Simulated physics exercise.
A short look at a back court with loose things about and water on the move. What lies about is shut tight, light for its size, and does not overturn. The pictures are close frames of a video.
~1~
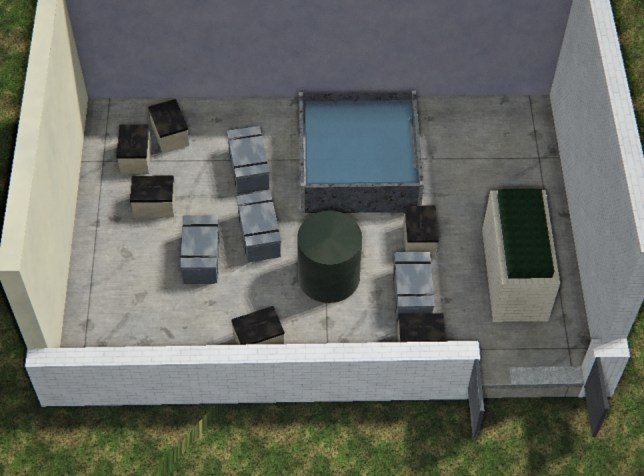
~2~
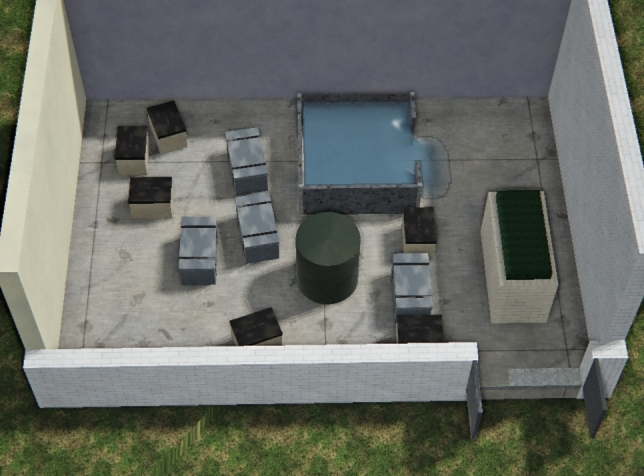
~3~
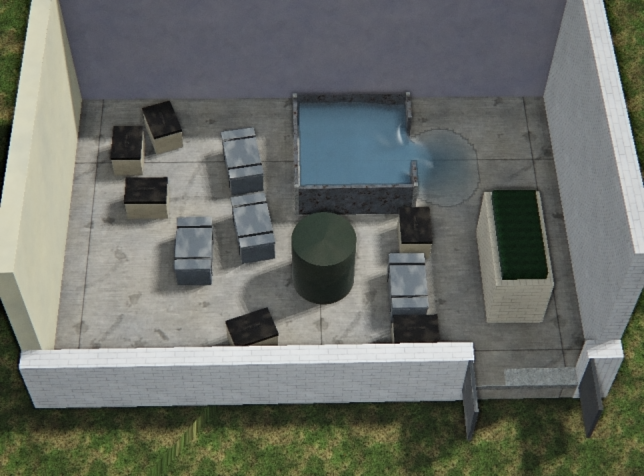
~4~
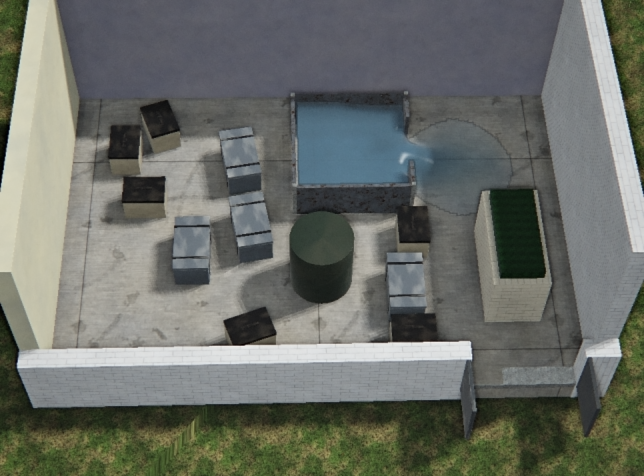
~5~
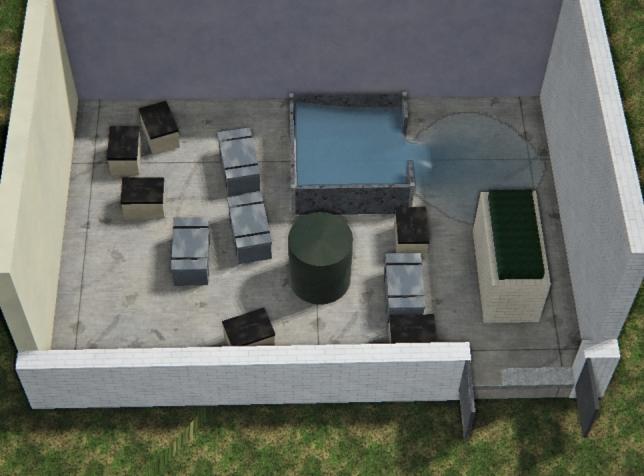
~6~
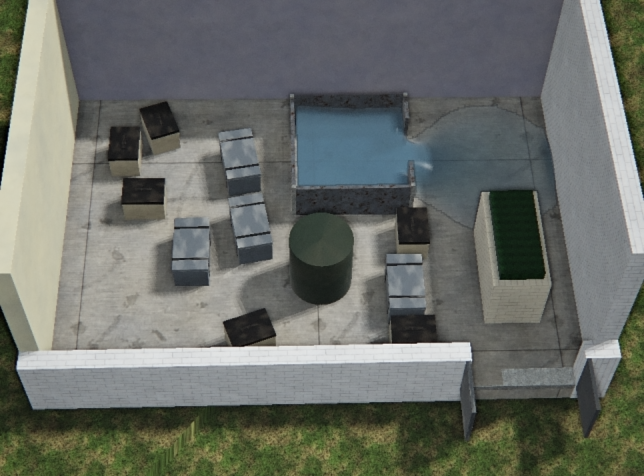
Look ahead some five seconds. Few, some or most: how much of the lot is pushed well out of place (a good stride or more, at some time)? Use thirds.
That comes to less than a third.
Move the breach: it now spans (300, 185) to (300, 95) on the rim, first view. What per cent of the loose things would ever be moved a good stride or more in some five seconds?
Close to 70 %.
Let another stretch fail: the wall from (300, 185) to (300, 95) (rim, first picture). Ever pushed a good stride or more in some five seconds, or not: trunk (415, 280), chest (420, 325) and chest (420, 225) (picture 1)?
In turn: Short of that, no, not that far.
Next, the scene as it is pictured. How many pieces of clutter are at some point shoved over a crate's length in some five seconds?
I count 0.
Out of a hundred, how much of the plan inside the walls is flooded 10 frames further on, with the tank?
About 30 per cent.
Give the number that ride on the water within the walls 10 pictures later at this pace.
It comes to 0.
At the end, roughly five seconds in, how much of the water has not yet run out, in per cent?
I make it 88 per cent.
A moment on, 0 of 10 are well off their spots; 0 afloat.
Next, 0 of 10 are well off their spots; 0 afloat.
Later, 0 of 10 are well off their spots; 0 afloat.
In the end, 0 of 10 are well off their spots, and 0 have been at some point; 0 afloat.
